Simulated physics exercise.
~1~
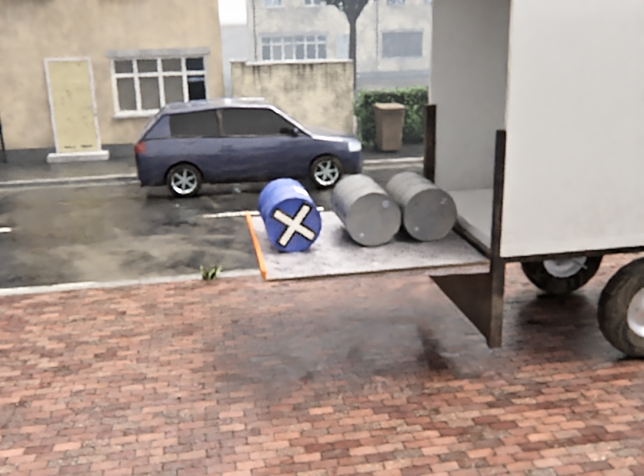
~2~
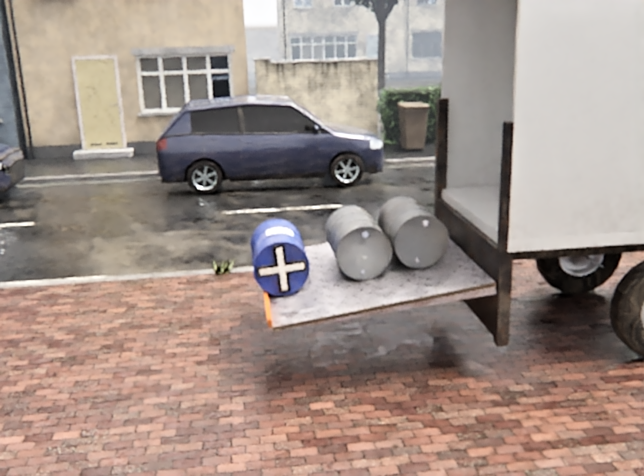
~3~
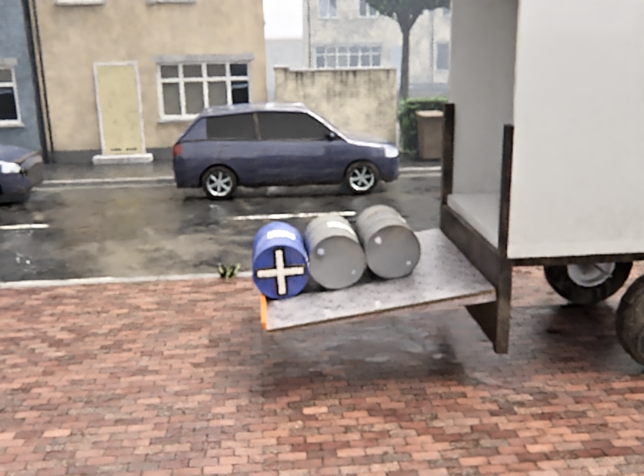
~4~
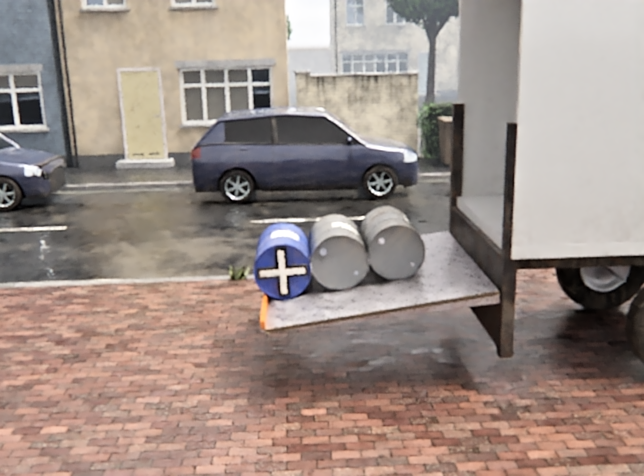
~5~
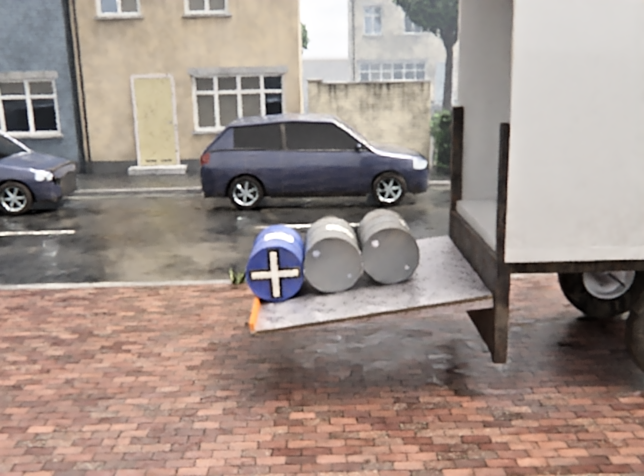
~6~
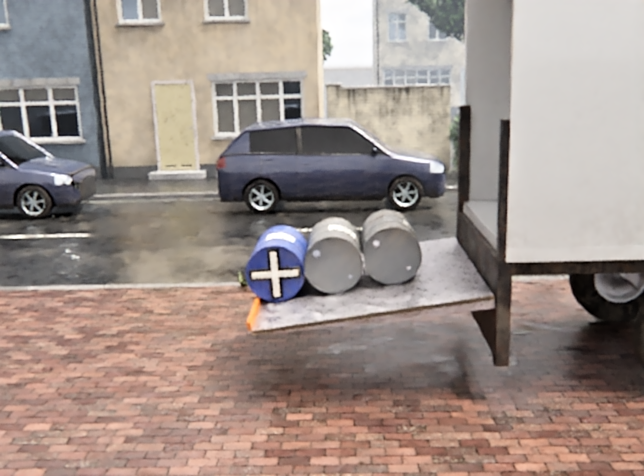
Lorry tail-lift lowering slightly and tipping outwards, a blue drum rolling to its outer edge and resting there beside two grey drums.
